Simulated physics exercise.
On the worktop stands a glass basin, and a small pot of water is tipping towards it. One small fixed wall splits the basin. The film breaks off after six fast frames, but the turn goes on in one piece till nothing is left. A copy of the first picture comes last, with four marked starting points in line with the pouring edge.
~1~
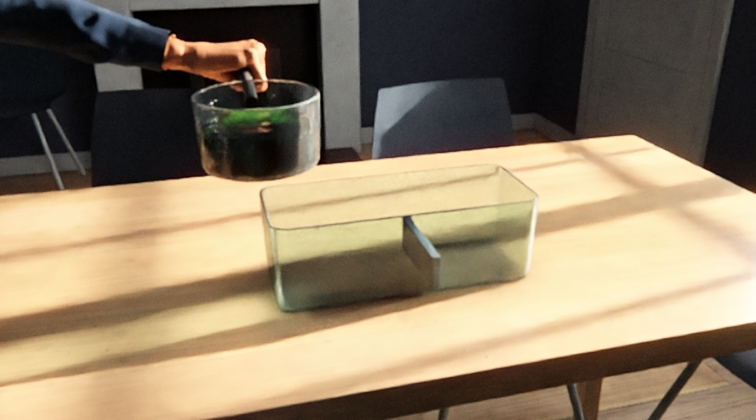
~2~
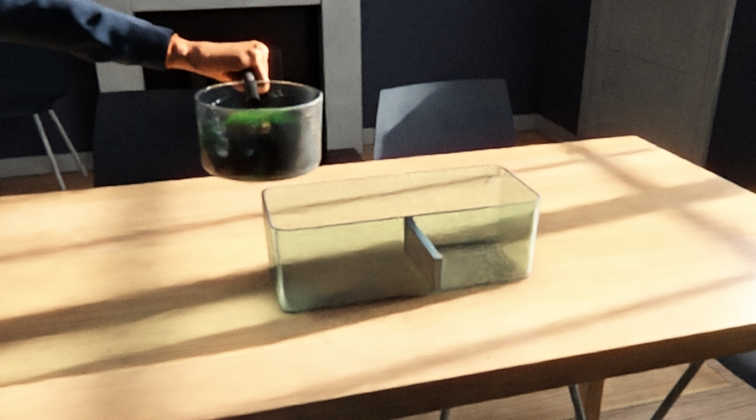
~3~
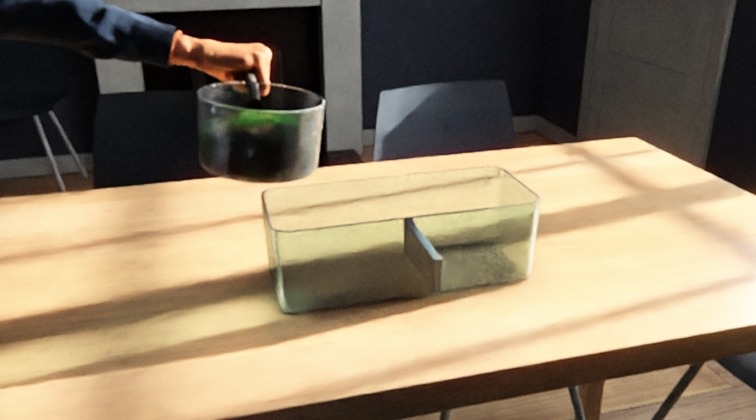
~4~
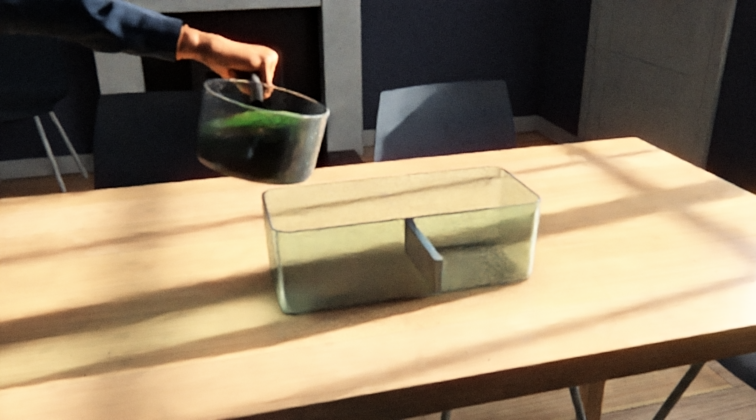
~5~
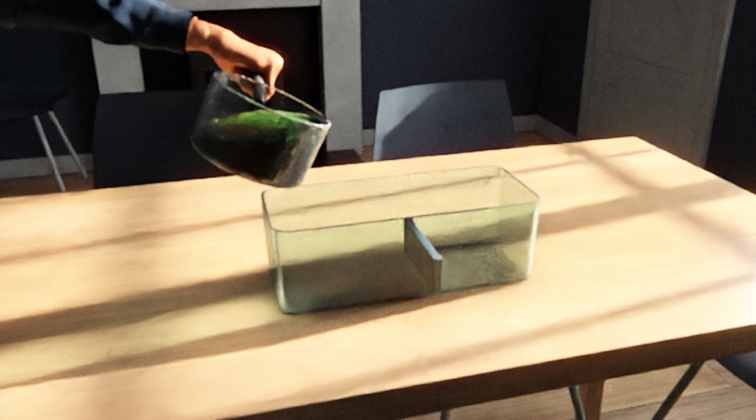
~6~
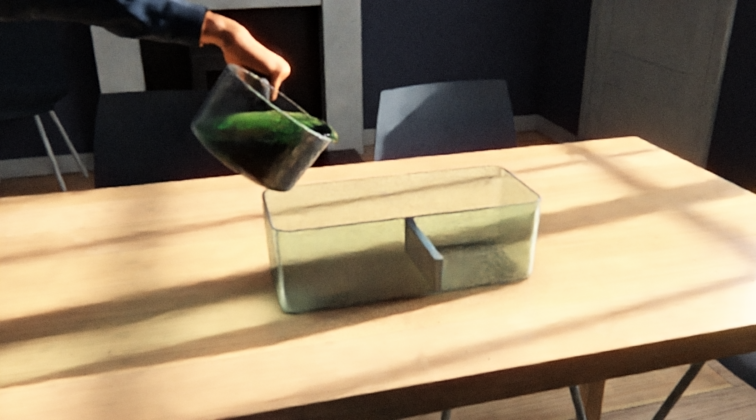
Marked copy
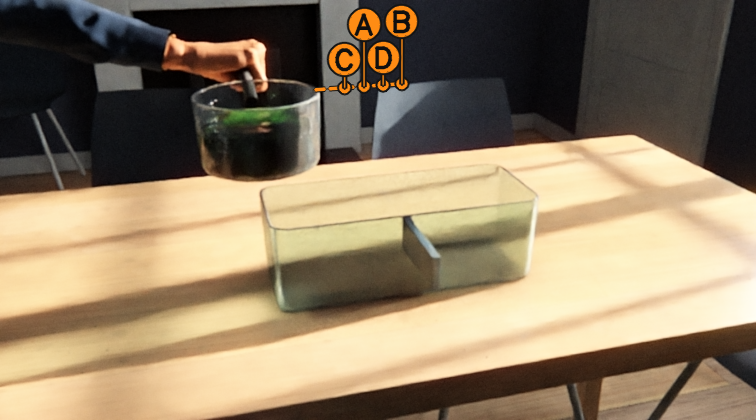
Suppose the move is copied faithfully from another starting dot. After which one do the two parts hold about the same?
It is D.
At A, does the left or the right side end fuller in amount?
More ends on the left.
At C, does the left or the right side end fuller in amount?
More ends on the left.
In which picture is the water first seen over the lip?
Picture 6.
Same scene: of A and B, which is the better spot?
Here it is spot B.
On the marked copy, A at (364, 86); B at (401, 83); C at (344, 87); D at (383, 85).
If A is chosen, about 83 % ends left of the wall and 17 % right of it.
If B is chosen, about 29 % ends left of the wall and 71 % right of it.
If C is chosen, about 98 % ends left of the wall and 2 % right of it.
If D is chosen, about 51 % ends left of the wall and 49 % right of it.
